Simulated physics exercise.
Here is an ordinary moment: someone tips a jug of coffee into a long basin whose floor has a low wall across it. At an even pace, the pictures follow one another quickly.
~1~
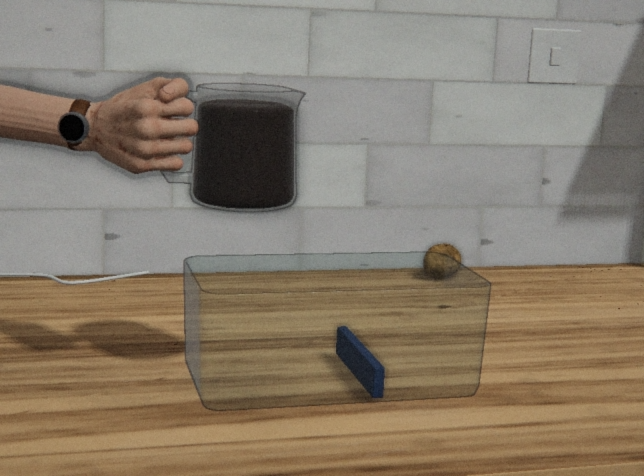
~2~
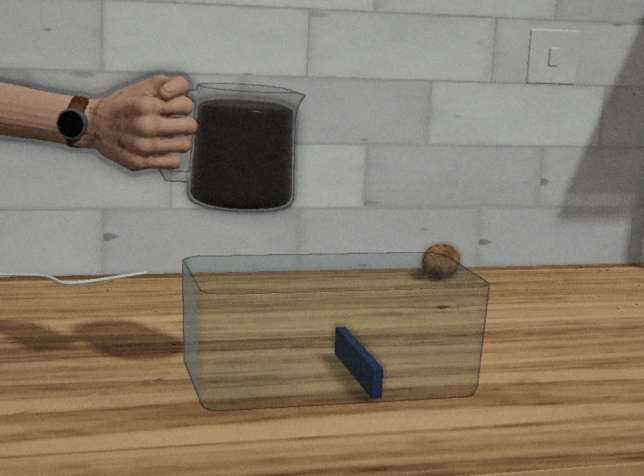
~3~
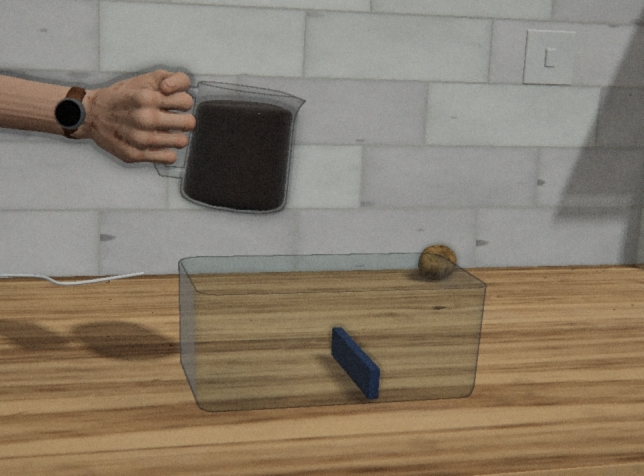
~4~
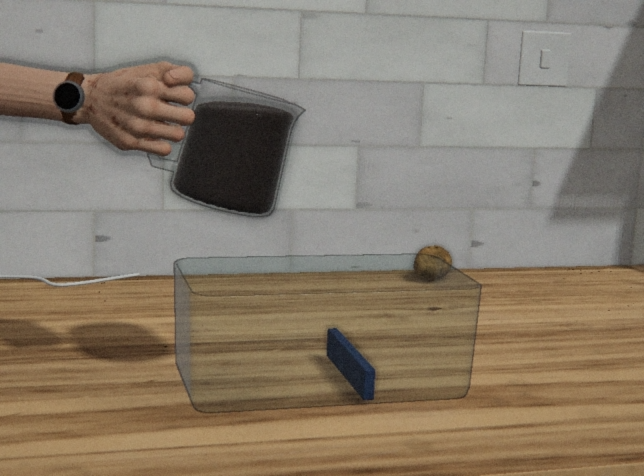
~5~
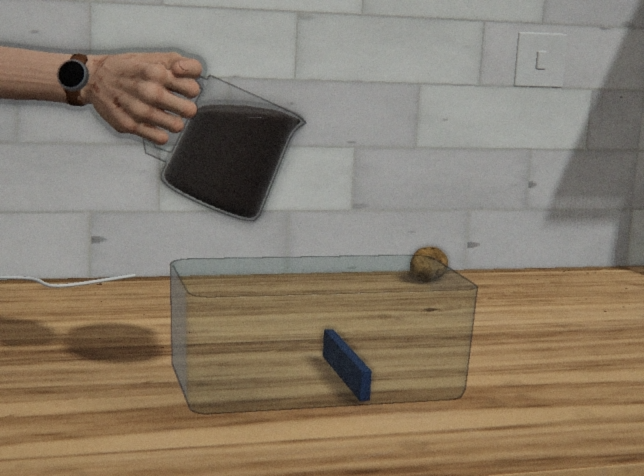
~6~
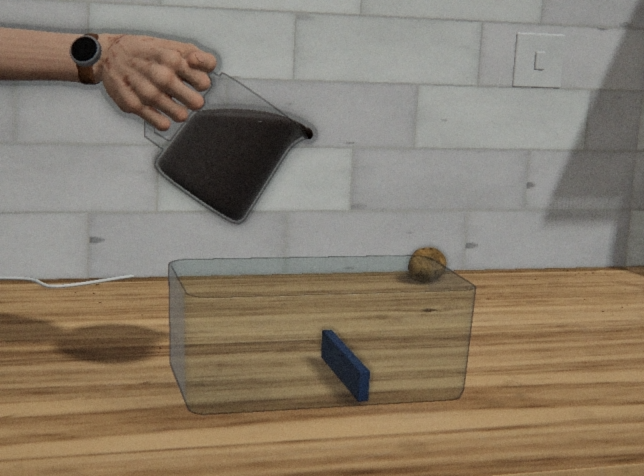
Above a clear basin with a low blue wall inside, on a wooden counter, a hand held a jug of dark coffee nearly upright, then tilted it steadily rightward until coffee reached the spout.
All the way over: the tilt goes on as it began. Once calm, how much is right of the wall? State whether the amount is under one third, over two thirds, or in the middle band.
The amount is in the middle band.
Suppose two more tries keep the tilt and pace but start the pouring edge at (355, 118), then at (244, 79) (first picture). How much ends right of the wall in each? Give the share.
Start one gives close to 70 percent, start two close to 10 percent.
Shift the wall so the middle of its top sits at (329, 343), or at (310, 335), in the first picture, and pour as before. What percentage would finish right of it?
About 85 % and 95 %.
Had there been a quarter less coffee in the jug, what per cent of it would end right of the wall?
Roughly 30 %.
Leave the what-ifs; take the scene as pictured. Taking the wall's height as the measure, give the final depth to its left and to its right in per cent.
50 per cent for the left part, 70 for the right.
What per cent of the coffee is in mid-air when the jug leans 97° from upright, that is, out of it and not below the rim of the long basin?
Somewhere around 25 per cent of it.
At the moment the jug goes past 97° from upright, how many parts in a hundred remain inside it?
About 60 %.
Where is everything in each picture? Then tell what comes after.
In the first picture, it leans 0°; its right rim is at (305, 91); the coffee meets the walls at (198, 104) and (291, 107); the long basin's rim runs from (192, 276) to (467, 270); the wall's top is at (360, 347).
In the second picture, it leans 2°; its right rim is at (305, 93); the coffee meets the walls at (198, 104) and (292, 107).
In the third picture, it leans 6°; its right rim is at (305, 99); the coffee meets the walls at (198, 105) and (290, 109).
In the fourth picture, it leans 13°; its right rim is at (305, 108); the coffee meets the walls at (196, 107) and (291, 112).
In the fifth picture, it leans 22°; its right rim is at (306, 121); the coffee meets the walls at (183, 131) and (296, 117).
In the sixth picture, it leans 34°; its right rim is at (307, 137); the coffee meets the walls at (174, 137) and (295, 126); 1 per cent is over the edge.
A moment on, the jug is tipped on its side and 58 per cent is still to pour, 3 is left of the wall and 15 right of it.
Next, the jug is tipped right over and 11 per cent is still to pour, 30 is left of the wall and 47 right of it.
Then the jug is tipped right over and 1 per cent is still to pour, 49 is left of the wall and 47 right of it.
Later the jug is tipped right over and 0 per cent is still to pour, 51 is left of the wall and 48 right of it.
At rest 51 per cent lies left of the wall, 48 right of it and 1 outside.
